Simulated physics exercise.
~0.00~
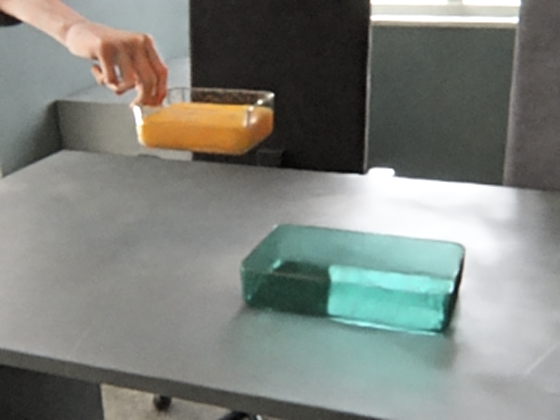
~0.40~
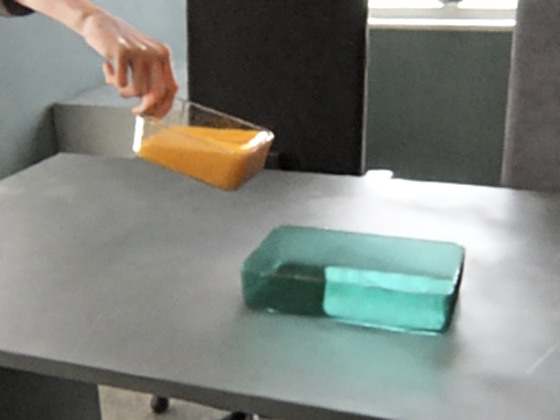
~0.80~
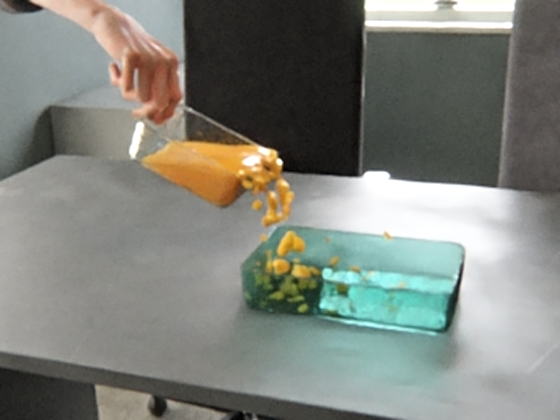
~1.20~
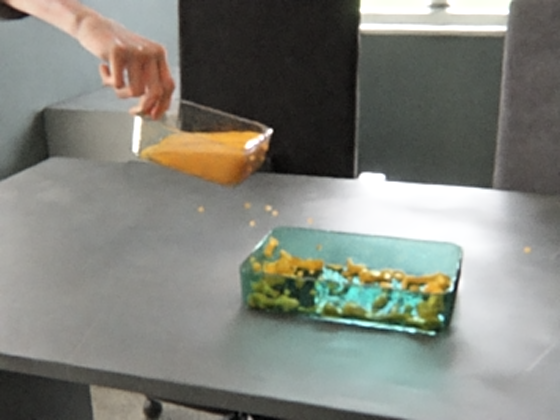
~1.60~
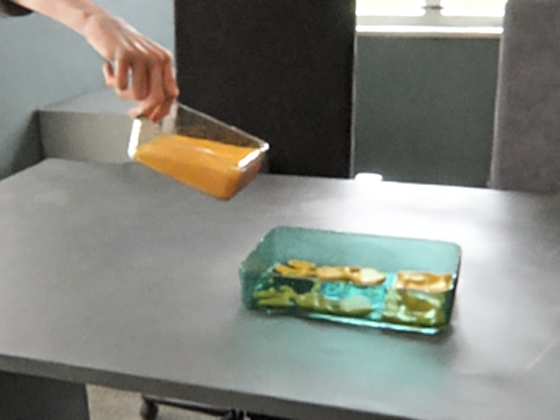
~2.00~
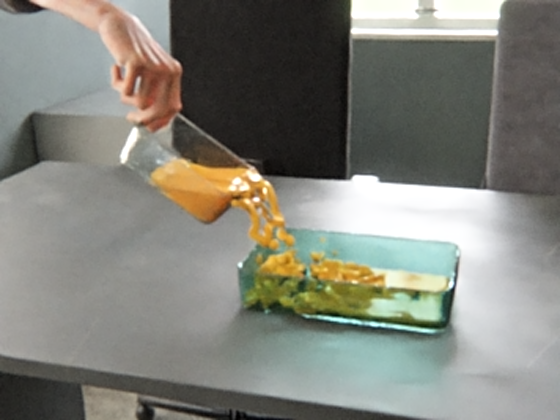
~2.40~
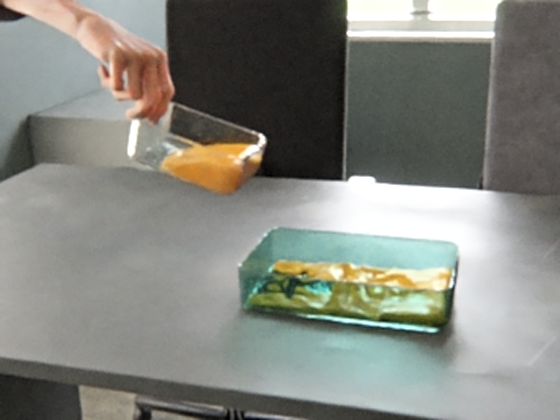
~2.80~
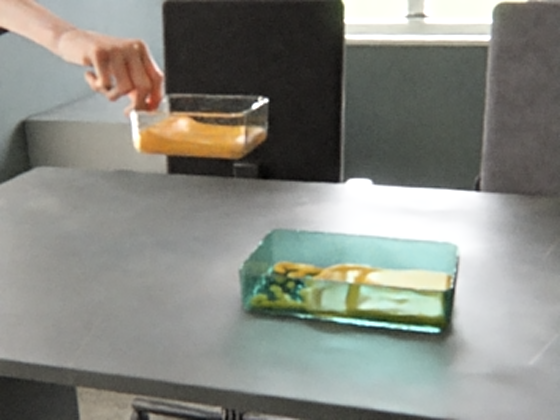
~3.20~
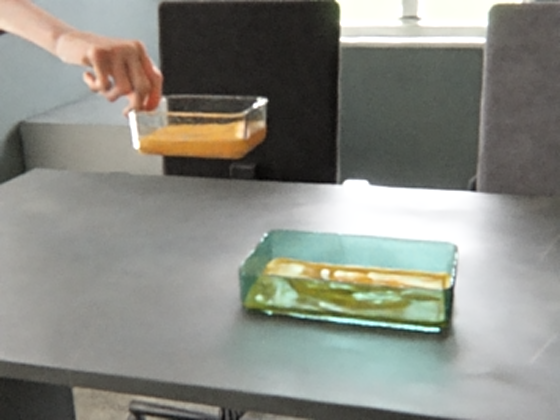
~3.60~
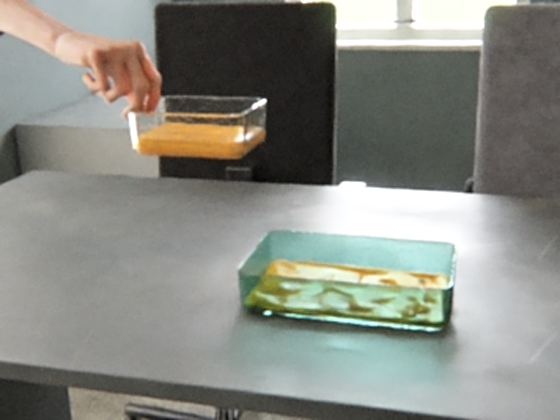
A hand tipped a clear box of orange juice over a green glass dish on a grey table, poured some in with a few splashes, eased back, poured again, then levelled the box, leaving juice in both containers.
